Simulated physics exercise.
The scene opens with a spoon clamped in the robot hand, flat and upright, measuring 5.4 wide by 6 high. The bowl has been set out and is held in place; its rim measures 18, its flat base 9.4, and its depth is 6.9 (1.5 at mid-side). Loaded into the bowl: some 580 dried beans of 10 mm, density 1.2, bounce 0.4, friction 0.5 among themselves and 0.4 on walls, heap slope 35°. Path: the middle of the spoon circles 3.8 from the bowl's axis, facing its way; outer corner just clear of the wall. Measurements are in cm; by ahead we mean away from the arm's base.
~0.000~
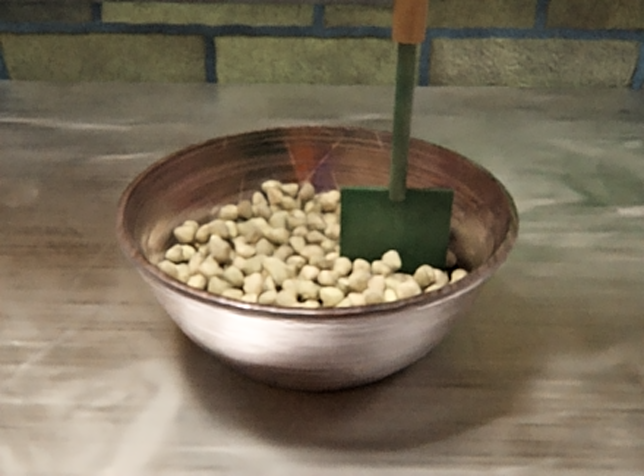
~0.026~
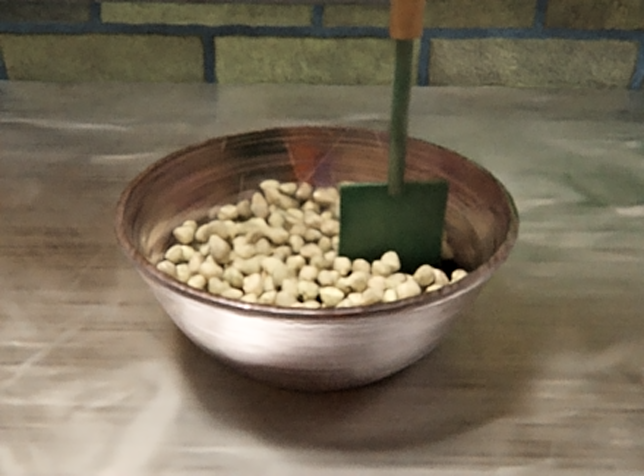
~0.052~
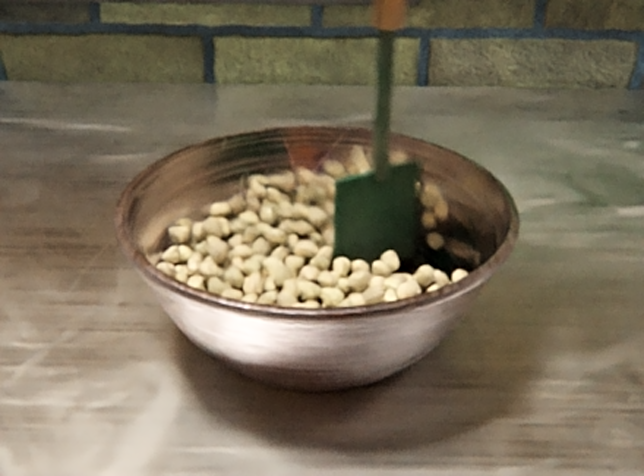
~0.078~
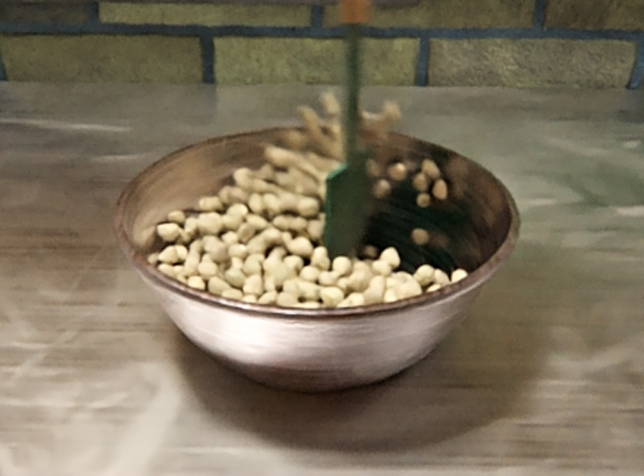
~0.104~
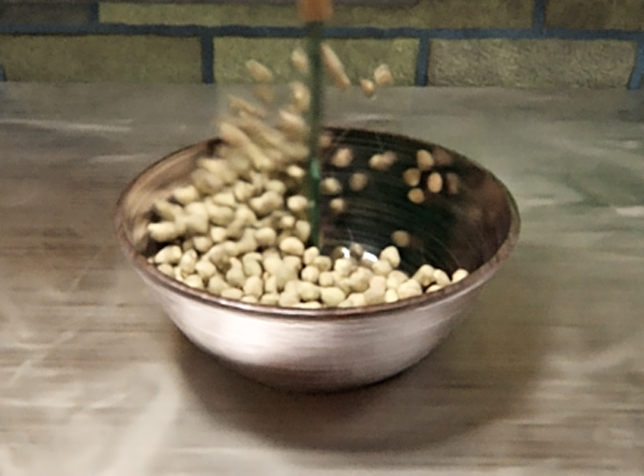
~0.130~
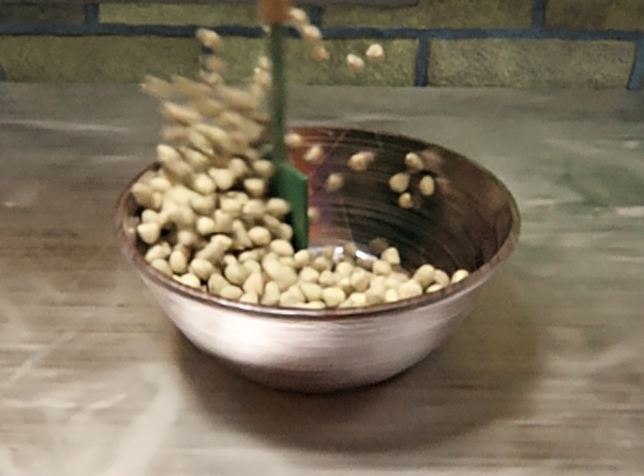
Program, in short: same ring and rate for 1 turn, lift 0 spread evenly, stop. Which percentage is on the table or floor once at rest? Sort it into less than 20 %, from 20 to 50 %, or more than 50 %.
It goes in from 20 to 50 %.
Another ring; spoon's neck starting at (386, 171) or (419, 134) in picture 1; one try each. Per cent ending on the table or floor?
Roughly 35 % and 30 %.
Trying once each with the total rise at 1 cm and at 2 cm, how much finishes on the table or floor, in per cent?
Near 35 in a hundred, then 30 in a hundred.
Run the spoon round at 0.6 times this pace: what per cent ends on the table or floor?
It would come to around 15 percent.
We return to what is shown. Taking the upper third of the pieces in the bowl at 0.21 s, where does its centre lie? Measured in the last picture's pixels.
The upper third is centred close to (217, 252).
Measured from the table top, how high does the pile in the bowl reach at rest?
Roughly 6.5 centimetres.
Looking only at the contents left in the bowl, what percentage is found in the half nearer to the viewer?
I'd put it at roughly 30 per cent.
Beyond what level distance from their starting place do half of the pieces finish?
Something near 11 cm, measured level.
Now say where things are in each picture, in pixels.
Spoon neck at (399, 159), 0° round; upper third of the load around (310, 257), from x 165 to 460, top at y 190; 578 in the bowl, in the first frame.
Spoon neck at (397, 154), 10° round; upper third of the load around (310, 254), from x 165 to 460, top at y 190, in the second frame.
Spoon neck at (381, 141), 36° round; upper third of the load around (314, 229), from x 165 to 460, top at y 160, in the third frame.
Spoon neck at (351, 131), 65° round; upper third of the load around (299, 211), from x 165 to 460, top at y 105, in the fourth frame.
Spoon neck at (315, 128), 94° round; upper third of the load around (261, 198), from x 160 to 460, top at y 55; 571 in the bowl, 7 in flight or on the tool, in the fifth frame.
Spoon neck at (278, 132), 123° round; upper third of the load around (224, 189), from x 145 to 460, top at y 20; 564 in the bowl, 14 in flight or on the tool, in the sixth frame.
After 0.21 s, 209° round, highest piece 14 above the table; 504 in the bowl, 74 in flight or on the tool.
After 0.28 s, 295° round, highest piece 12 above the table; 421 in the bowl, 15 on the table or floor, 142 in flight or on the tool.
After 0.52 s, 0° round, highest piece 7 above the table; 348 in the bowl, 229 on the table or floor, 1 in flight or on the tool.
After 1.22 s, 0° round, highest piece 6 above the table; 348 in the bowl, 230 on the table or floor.
At rest, 348 in the bowl, 230 on the table or floor. That is 40 % on the table or floor.
